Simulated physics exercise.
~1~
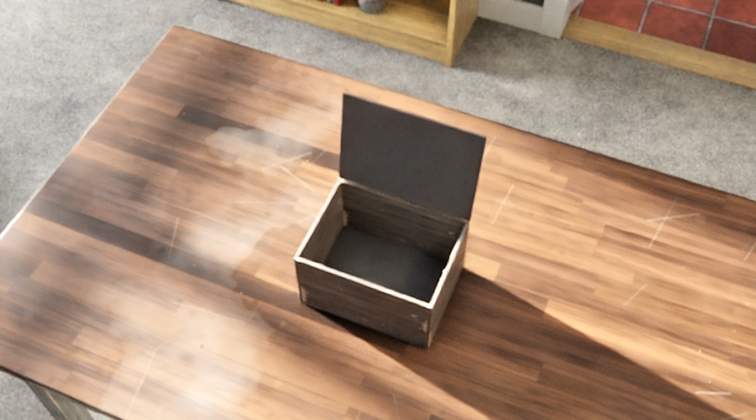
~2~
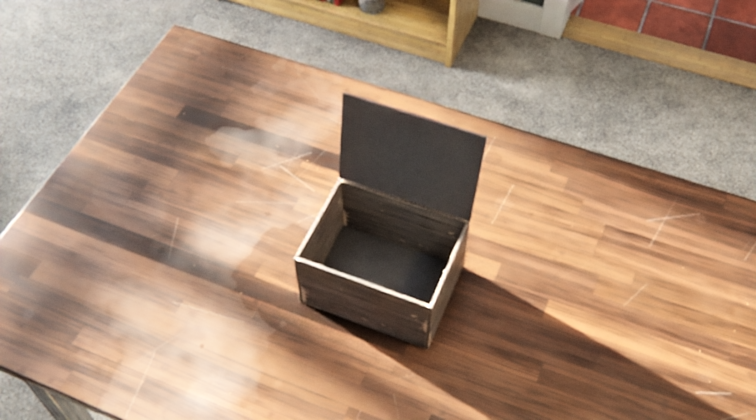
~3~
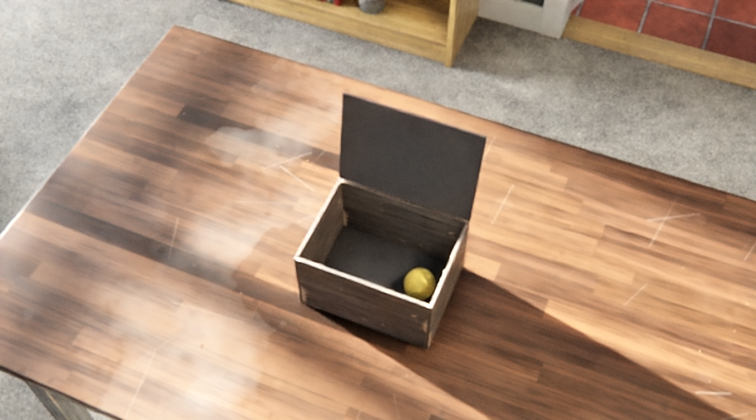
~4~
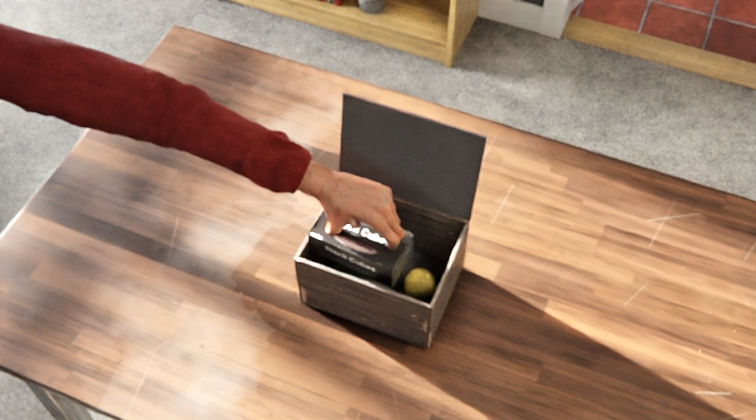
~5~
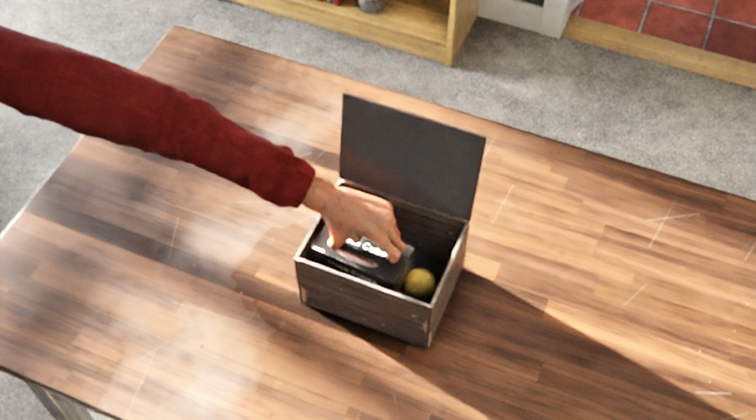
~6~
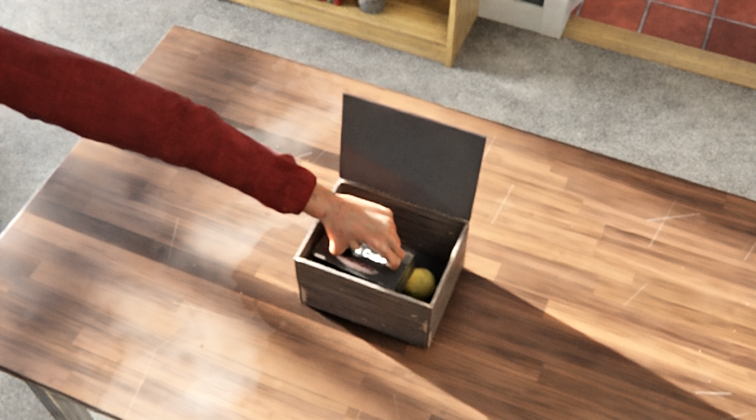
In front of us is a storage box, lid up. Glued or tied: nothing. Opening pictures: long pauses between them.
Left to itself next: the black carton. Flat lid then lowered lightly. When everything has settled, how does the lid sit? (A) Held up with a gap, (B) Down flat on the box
Down flat on the box (B).
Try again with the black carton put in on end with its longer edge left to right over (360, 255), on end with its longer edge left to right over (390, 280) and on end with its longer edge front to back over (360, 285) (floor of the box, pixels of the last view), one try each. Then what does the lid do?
First try: It will not close; second try: It is held up; third try: It stays ajar.
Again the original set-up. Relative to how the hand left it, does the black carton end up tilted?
Simply put, the black carton gets tilted.
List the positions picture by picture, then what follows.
In the first frame, the last thing is not in view yet.
In the second frame, the last thing is not in view yet.
In the third frame, the last thing is not in view yet; yellow lemon (420, 284).
In the fourth frame, on its way; black carton (361, 243); yellow lemon (420, 284).
In the fifth frame, on its way; black carton (363, 256); yellow lemon (420, 284).
In the sixth frame, put in, still held; black carton (363, 263); yellow lemon (420, 284).
Then, 1.10 s later than the last frame, lid starting down; black carton tilted by 21° near (367, 274).
Then, 1.80 s later than the last frame, lid 46° above the rim; black carton tilted by 20° near (368, 273).
Then, 2.20 s later than the last frame, lid 14° above the rim; black carton tilted by 21° near (369, 271).
When it is over, lid shut; left askew, black carton; yellow lemon as before. End places, in pixels of the last picture, black carton near (371, 265).
